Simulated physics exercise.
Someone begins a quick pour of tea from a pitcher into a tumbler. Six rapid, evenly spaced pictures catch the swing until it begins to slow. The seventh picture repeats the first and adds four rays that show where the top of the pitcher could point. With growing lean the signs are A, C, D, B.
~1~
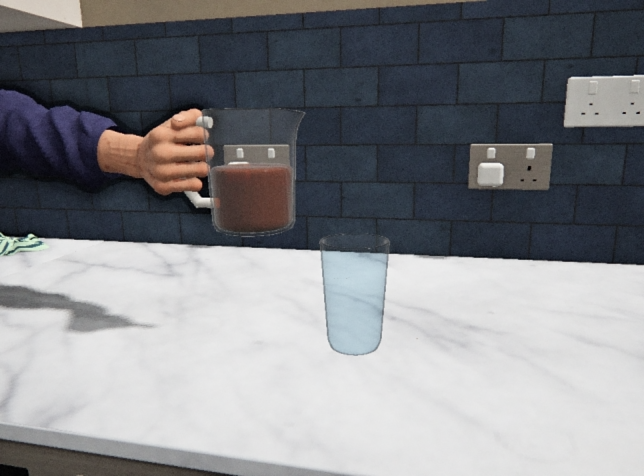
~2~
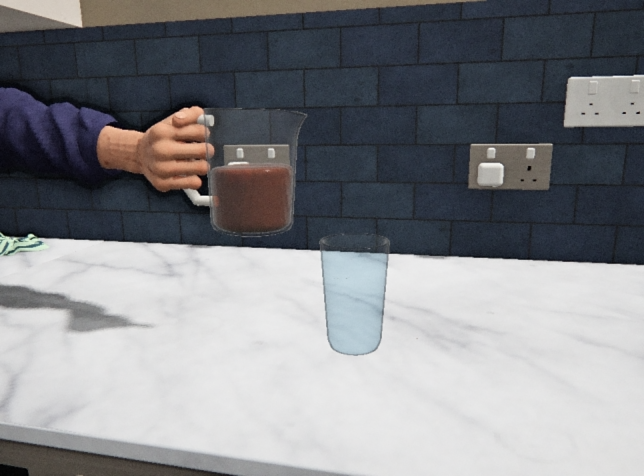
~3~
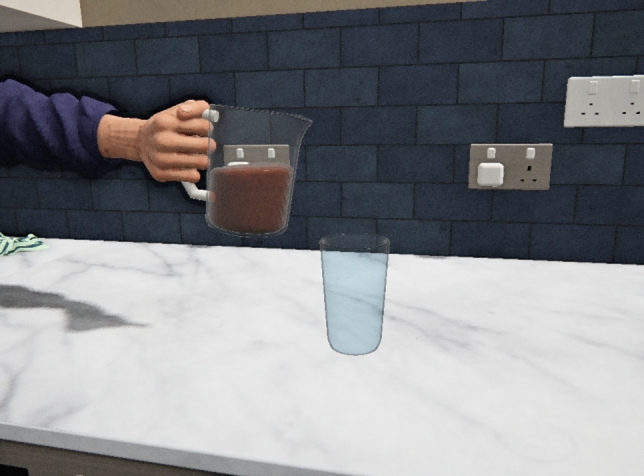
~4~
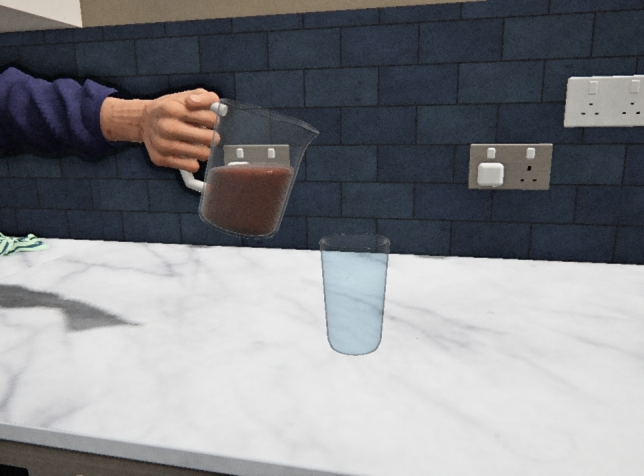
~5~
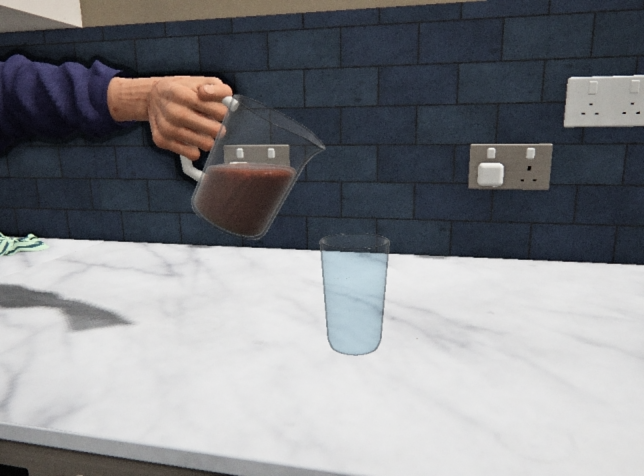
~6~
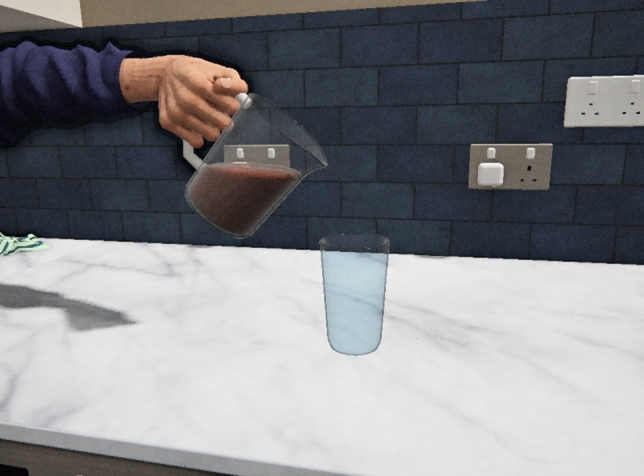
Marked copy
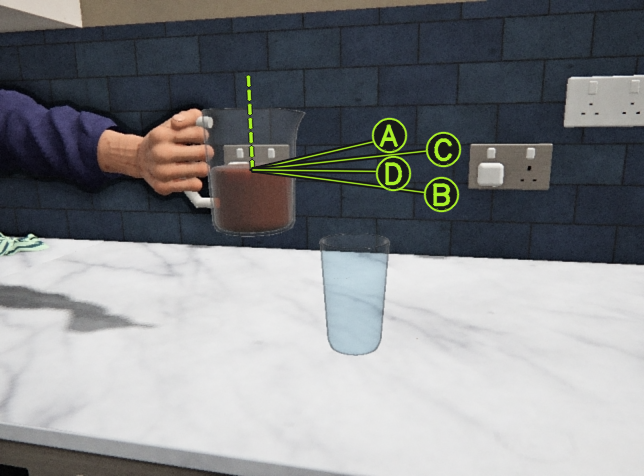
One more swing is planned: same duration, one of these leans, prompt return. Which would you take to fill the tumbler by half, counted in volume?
A works best here.
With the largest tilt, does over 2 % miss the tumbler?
Yes, it does.
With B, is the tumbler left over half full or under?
Over.
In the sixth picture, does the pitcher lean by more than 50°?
No, it does not.
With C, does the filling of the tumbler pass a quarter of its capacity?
Yes, it does.
In lime, A at (373, 141); B at (424, 192); C at (426, 151); D at (375, 171).
Choosing A, the tumbler ends with about 51 % of what it can hold.
Choosing B, the tumbler ends with about 77 % of what it can hold; 15 % of the tea is spilt.
Choosing C, the tumbler ends with about 63 % of what it can hold; 3 % of the tea is spilt.
Choosing D, the tumbler ends with about 79 % of what it can hold.
